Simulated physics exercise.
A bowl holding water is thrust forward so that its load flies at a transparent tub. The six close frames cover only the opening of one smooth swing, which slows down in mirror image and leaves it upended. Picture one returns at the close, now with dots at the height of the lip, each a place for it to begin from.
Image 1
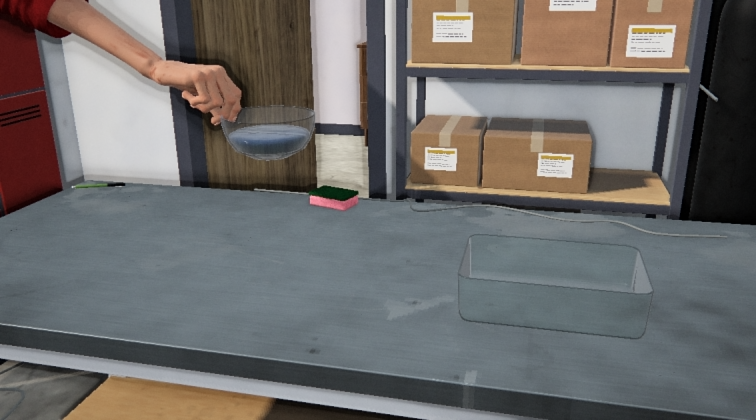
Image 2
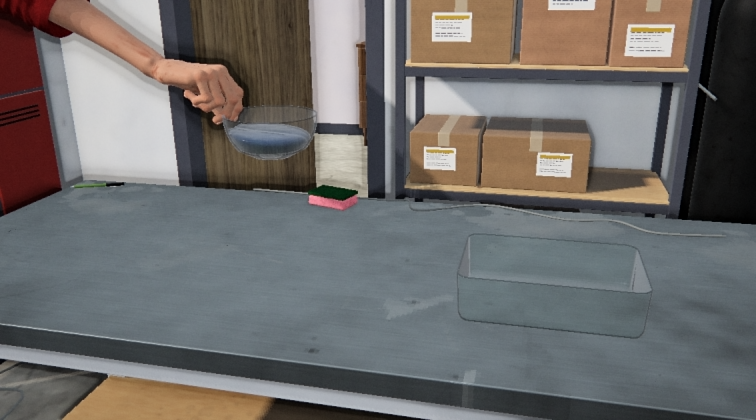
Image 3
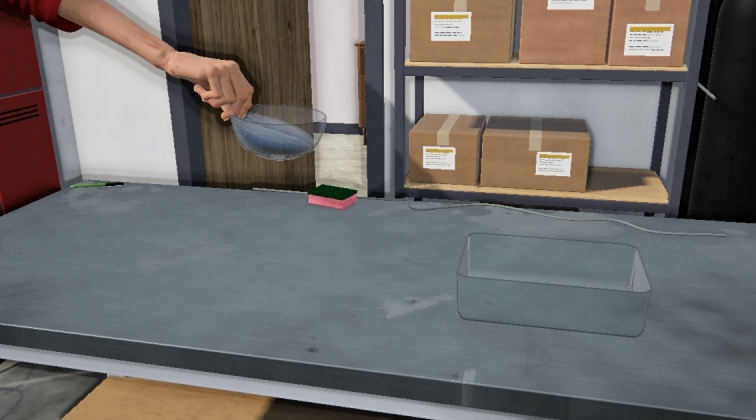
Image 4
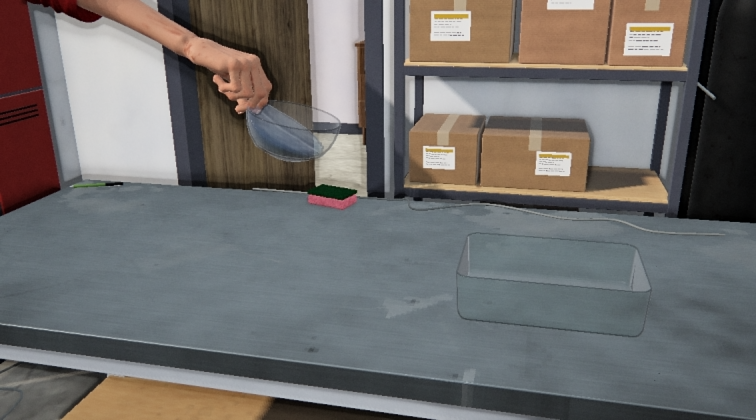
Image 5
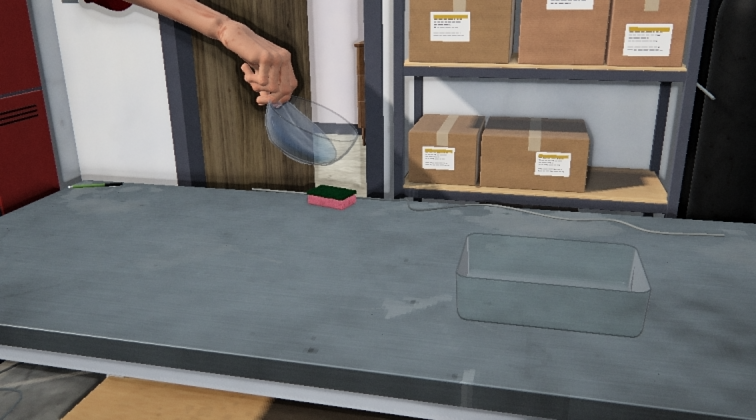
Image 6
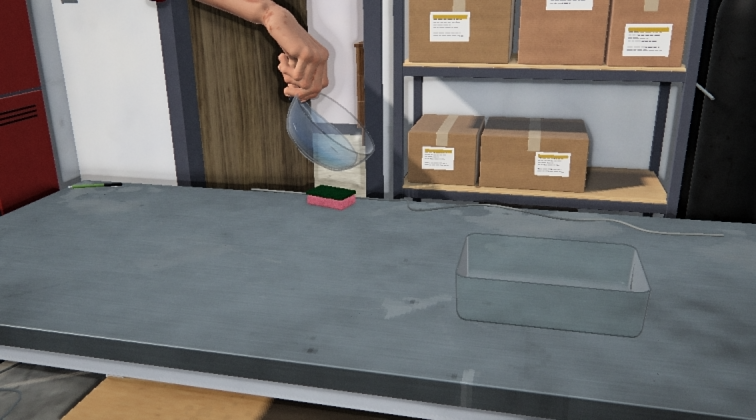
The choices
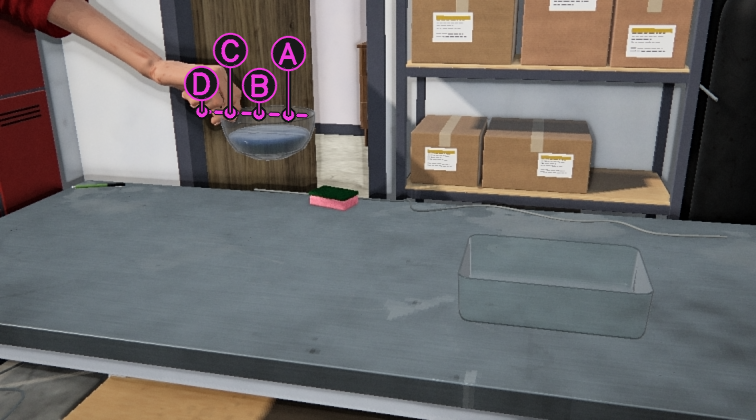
At first, a hand holds a clear bowl of bluish water nearly level above the back of a gray table, with a sponge below and an empty transparent tub to the right. The hand then moves the bowl rightward, tilting it more and more steeply, while the water stays inside.
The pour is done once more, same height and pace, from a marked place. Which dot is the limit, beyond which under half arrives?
The limit is A.
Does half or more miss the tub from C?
Yes, that goes wrong.
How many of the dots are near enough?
One.
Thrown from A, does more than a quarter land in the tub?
Yes.
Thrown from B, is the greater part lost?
Yes.
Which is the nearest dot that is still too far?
The answer is B.
On the marked copy, A at (288, 115); B at (259, 113); C at (230, 112); D at (201, 111).
Choosing A, about 63 % lands in the tub, 23 % falls short and 14 % goes beside or beyond.
Choosing B, about 30 % lands in the tub, 63 % falls short and 6 % goes beside or beyond.
Choosing C, about 1 % lands in the tub, 96 % falls short and 3 % goes beside or beyond.
Choosing D, about 0 % lands in the tub, 100 % falls short.
